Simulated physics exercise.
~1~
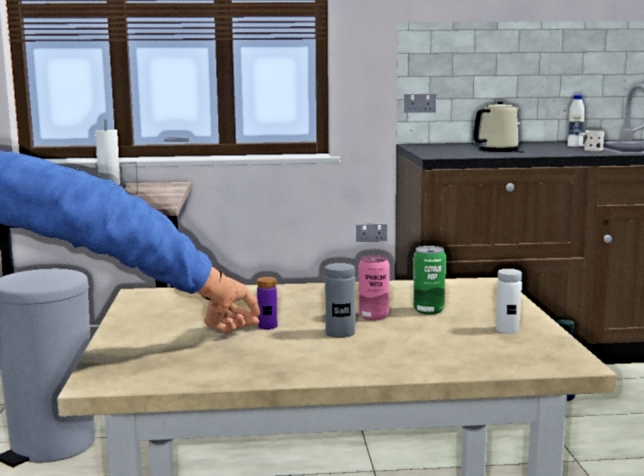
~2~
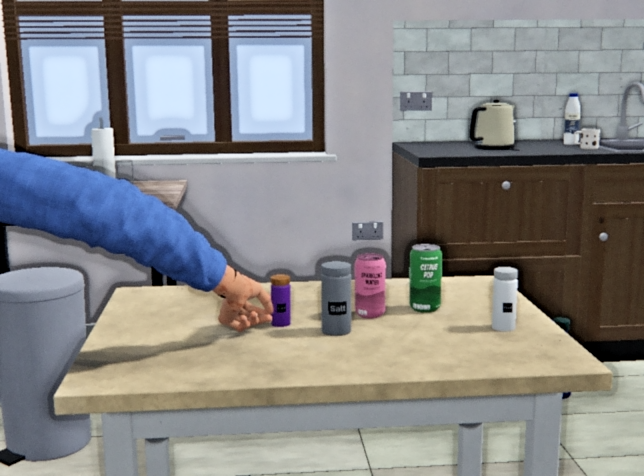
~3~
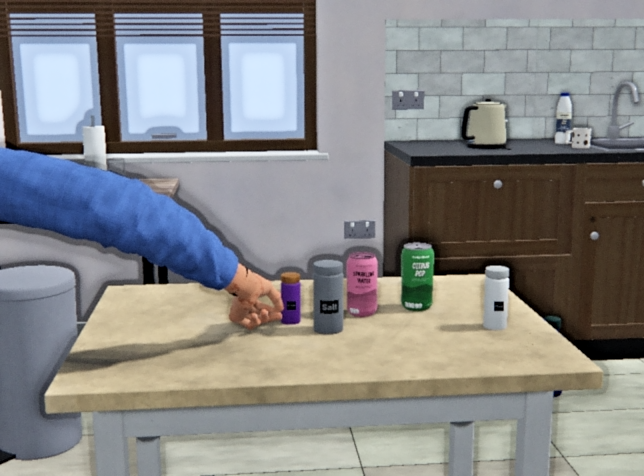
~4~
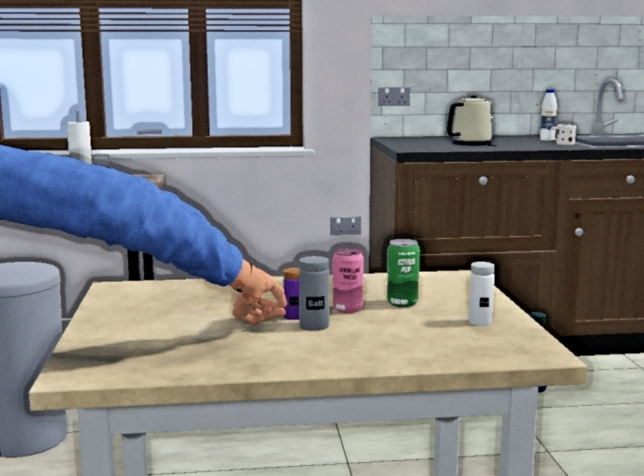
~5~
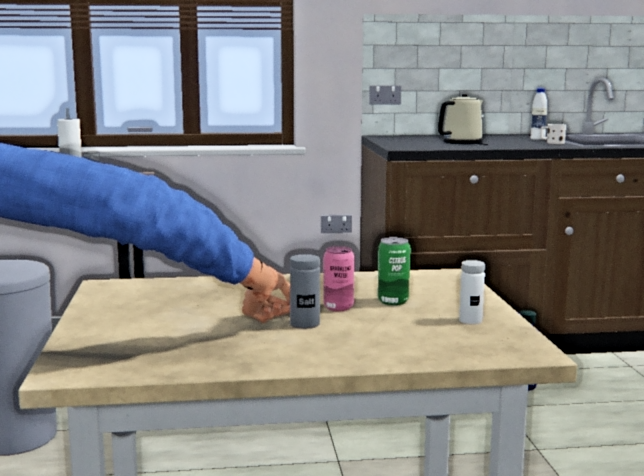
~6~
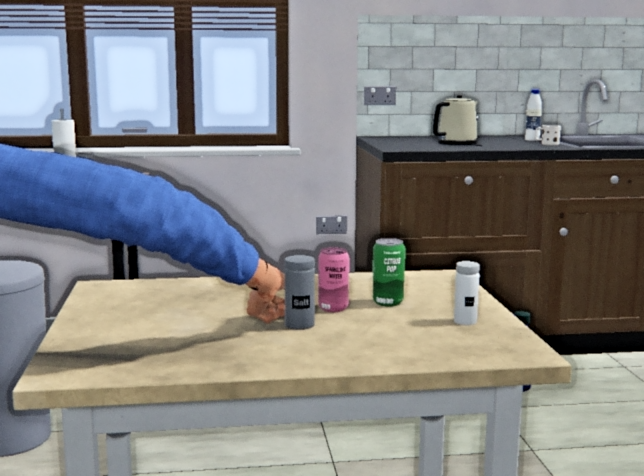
An arm in a blue sleeve reaches in from the left over a pale wooden table in a kitchen, seen from the front with a window, kettle and sink behind. Its fingers are at a small purple shaker, with a grey jar, a pink can, a green can and a white shaker standing to the right. The view drifts slightly right as the hand slowly pushes the purple shaker rightward, still upright. The shaker slides behind the grey jar and disappears from sight. The hand ends beside the jar, while the other containers remain standing in their places.
